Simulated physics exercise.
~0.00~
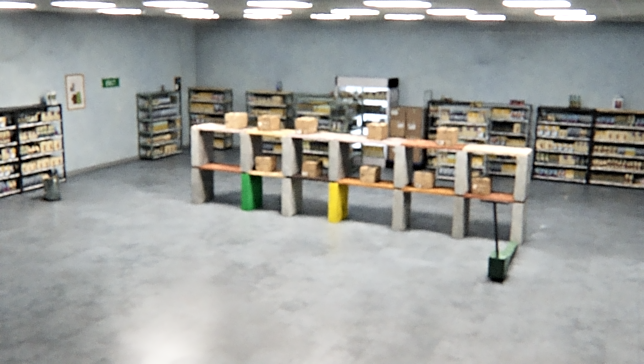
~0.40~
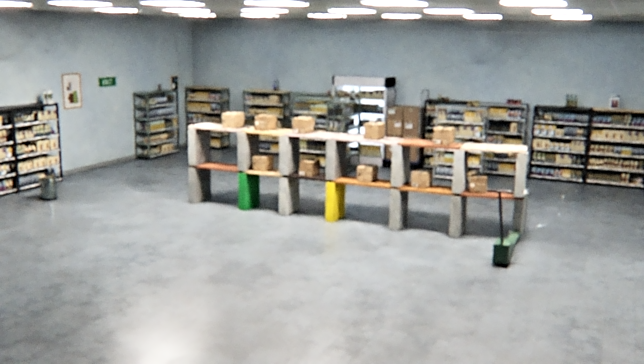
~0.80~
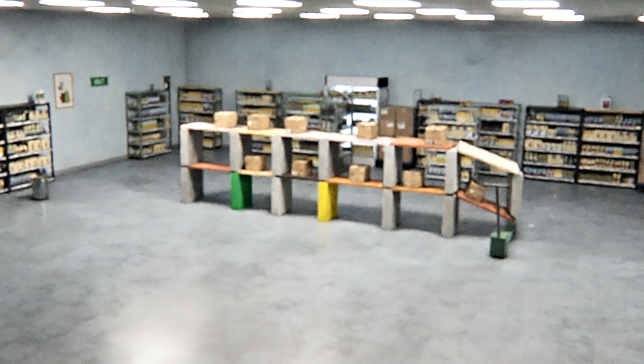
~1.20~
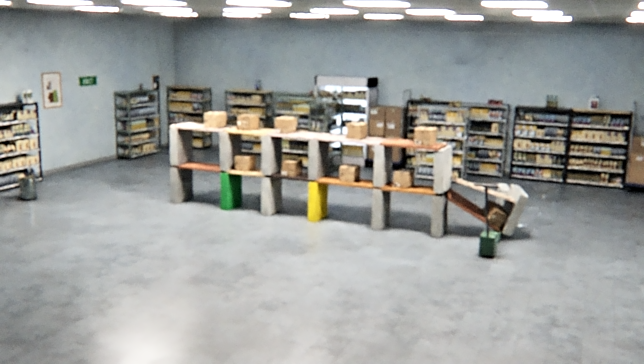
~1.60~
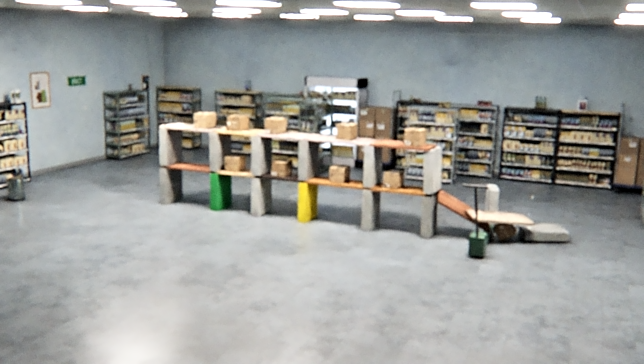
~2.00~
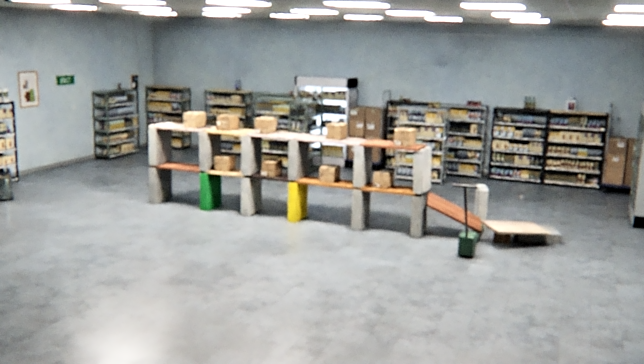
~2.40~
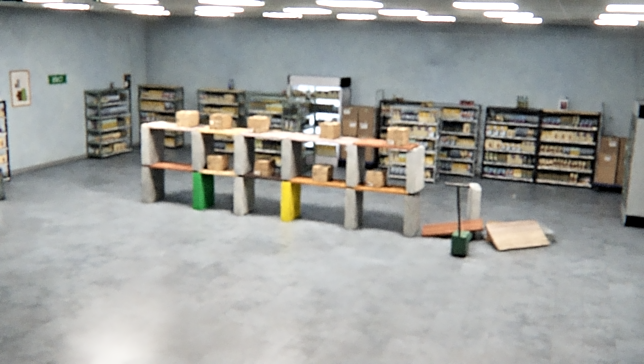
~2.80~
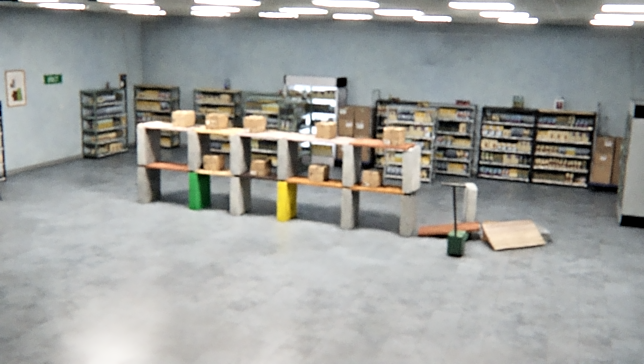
In a grey warehouse room lined with stocked shelves, seen from slightly above, a long two-tier rack of boards on pale upright blocks holds cardboard cartons. One lower block is green and another yellow, left of centre, and a small dark green jack with a tall handle stands at the right end. As the view pans slightly right, the jack pushes in at the base there. The end section sags, then its boards, blocks and a carton tumble down to the right. A board slopes, then drops nearly flat, while the rest, green and yellow blocks included, stays standing.
